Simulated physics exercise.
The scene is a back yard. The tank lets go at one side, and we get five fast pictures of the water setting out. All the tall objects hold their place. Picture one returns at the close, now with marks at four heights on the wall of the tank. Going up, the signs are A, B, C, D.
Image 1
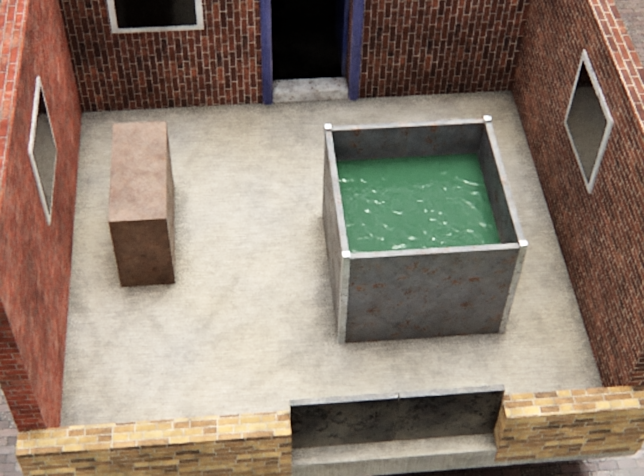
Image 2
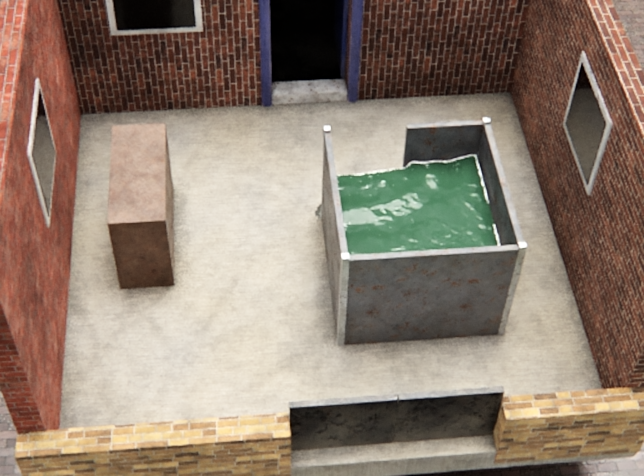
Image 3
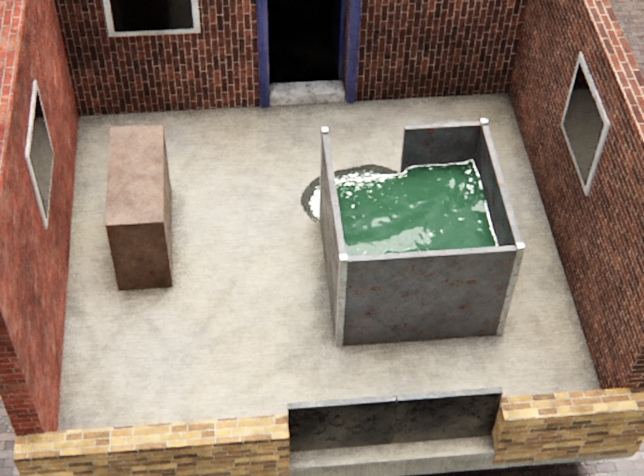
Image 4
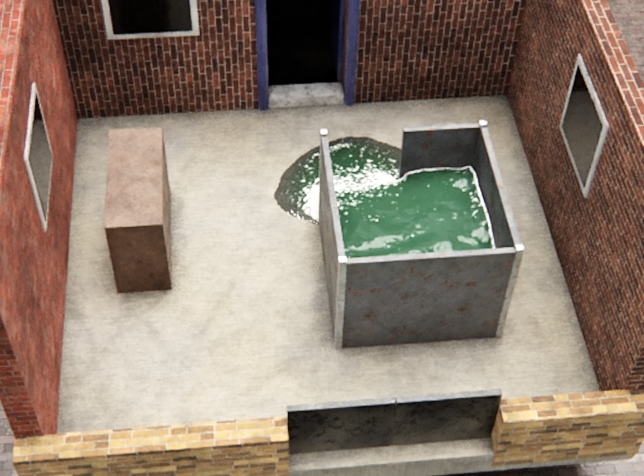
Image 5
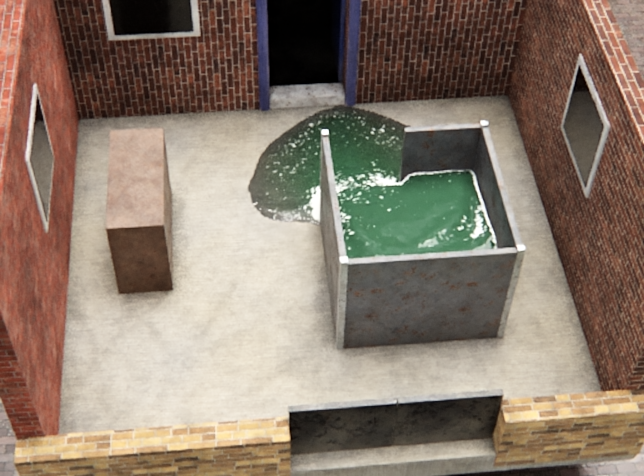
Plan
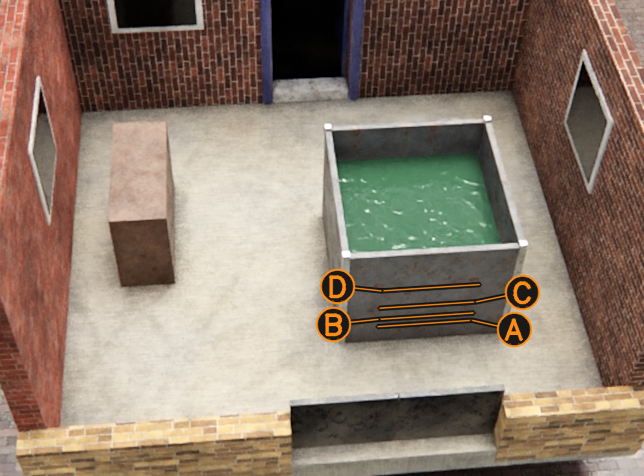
Walled back yard with a blue doorway, green water pouring from a gap in a grey tank's back and spreading across the ground.
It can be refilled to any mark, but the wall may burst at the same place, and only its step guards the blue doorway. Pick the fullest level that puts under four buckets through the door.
It is B.
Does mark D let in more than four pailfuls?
Yes, it does.
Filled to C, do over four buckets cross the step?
Yes, it does.
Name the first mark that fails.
That is mark C.
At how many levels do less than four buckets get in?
Two.
On the marked copy, A at (425, 323); B at (426, 316); C at (427, 305); D at (430, 287); from the bottom up A, B, C, D.
With A, nothing gets over.
With B, a bucket or two gets in.
With C, about 8 bucketfuls get in.
With D, dozens of bucketfuls pour in.
